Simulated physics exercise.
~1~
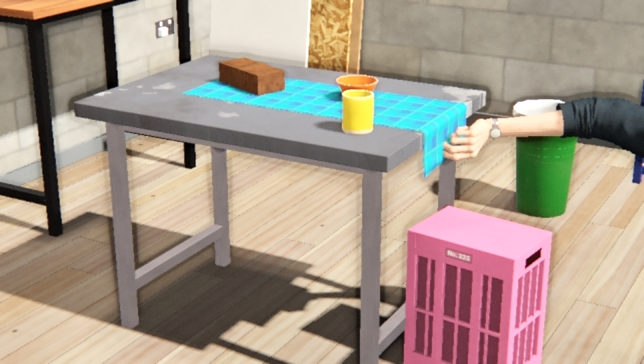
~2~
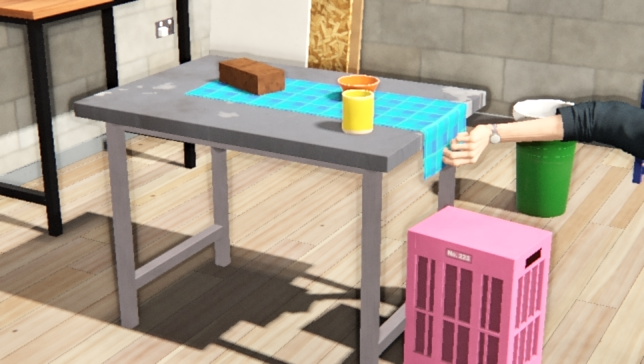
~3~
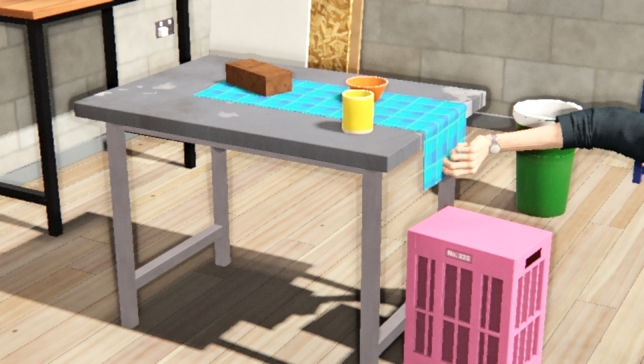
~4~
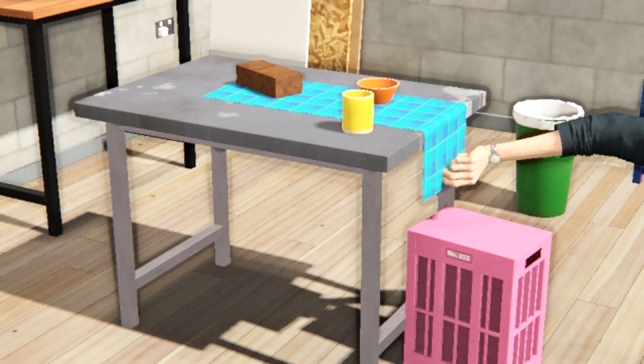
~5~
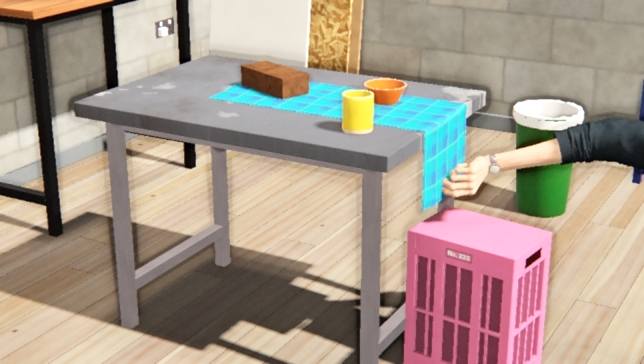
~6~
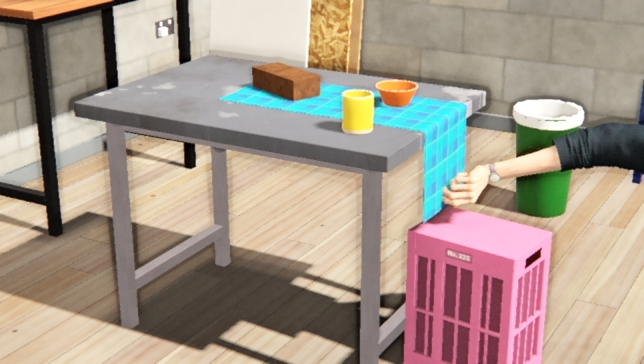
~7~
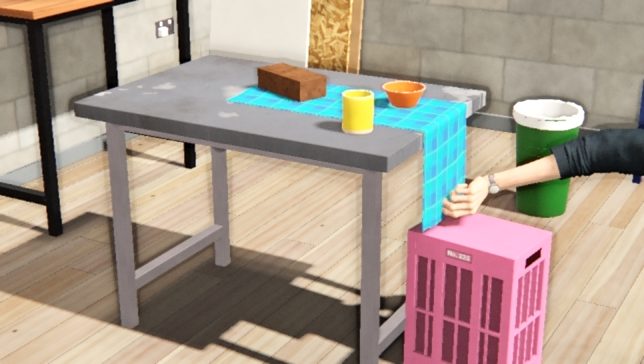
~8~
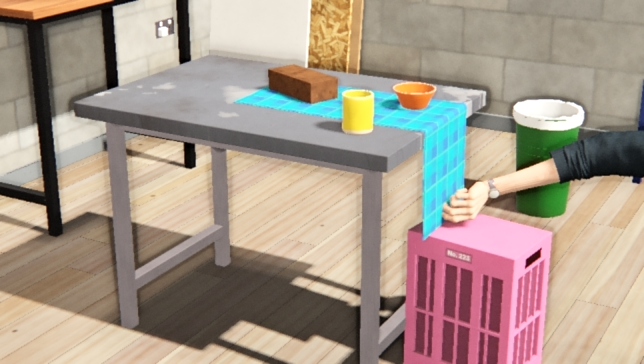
On a grey workbench, a hand pulling a turquoise cloth down to a pink crate, brick and orange bowl sliding along, yellow mug staying put.
